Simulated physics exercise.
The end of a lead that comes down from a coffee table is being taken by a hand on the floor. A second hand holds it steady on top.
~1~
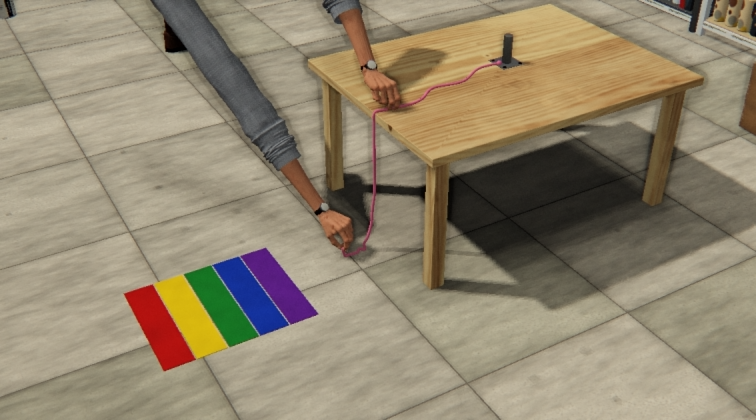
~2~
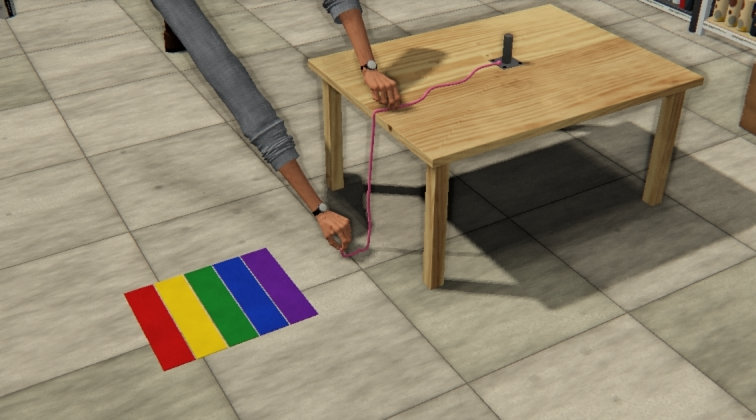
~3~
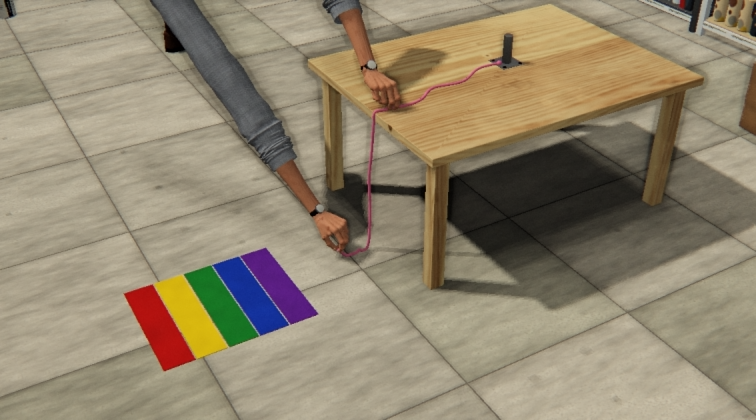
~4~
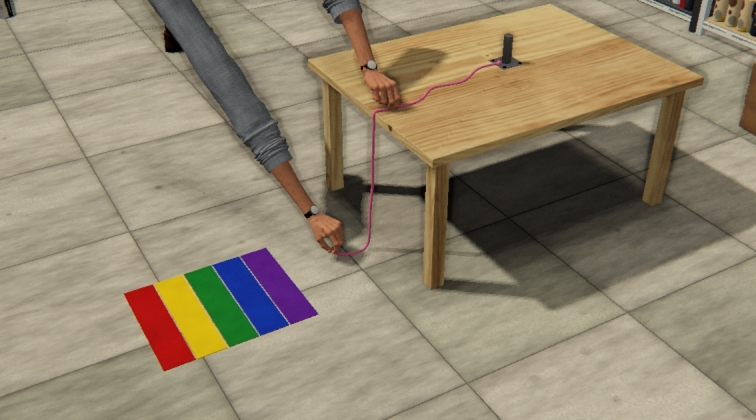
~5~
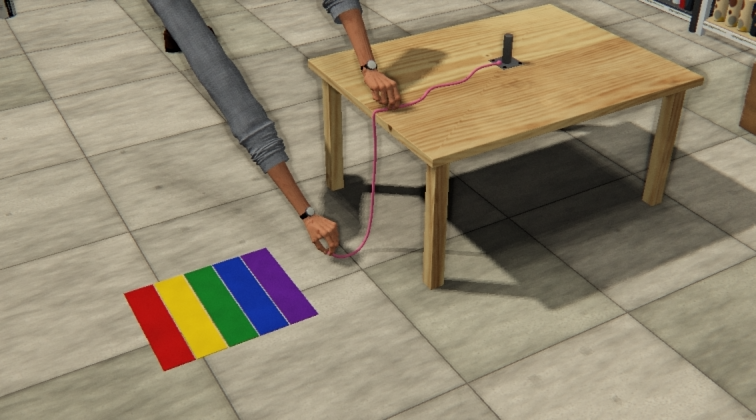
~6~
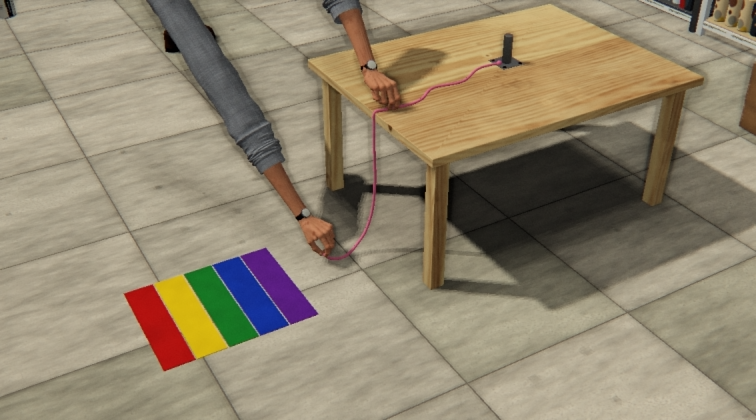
At the start, one hand rests on a wooden coffee table where a pink lead runs over the edge, while the other holds its end near the floor, right of a striped colour panel. The lower hand then slowly moves the end a short way left, and the hanging lead bows slightly.
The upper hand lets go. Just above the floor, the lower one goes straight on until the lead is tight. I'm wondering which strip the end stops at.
It stops at the blue strip.
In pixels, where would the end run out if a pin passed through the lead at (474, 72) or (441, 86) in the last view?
In order, the pixels are (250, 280) and (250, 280).
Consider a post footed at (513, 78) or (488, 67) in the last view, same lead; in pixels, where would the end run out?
Try by try, around (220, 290) and (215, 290).
Early on, end near (290, 266); short of the strips.
Midway, end near (262, 275); over purple.
At the end of the slack, end near (246, 281); over blue. The end stops over the blue strip.
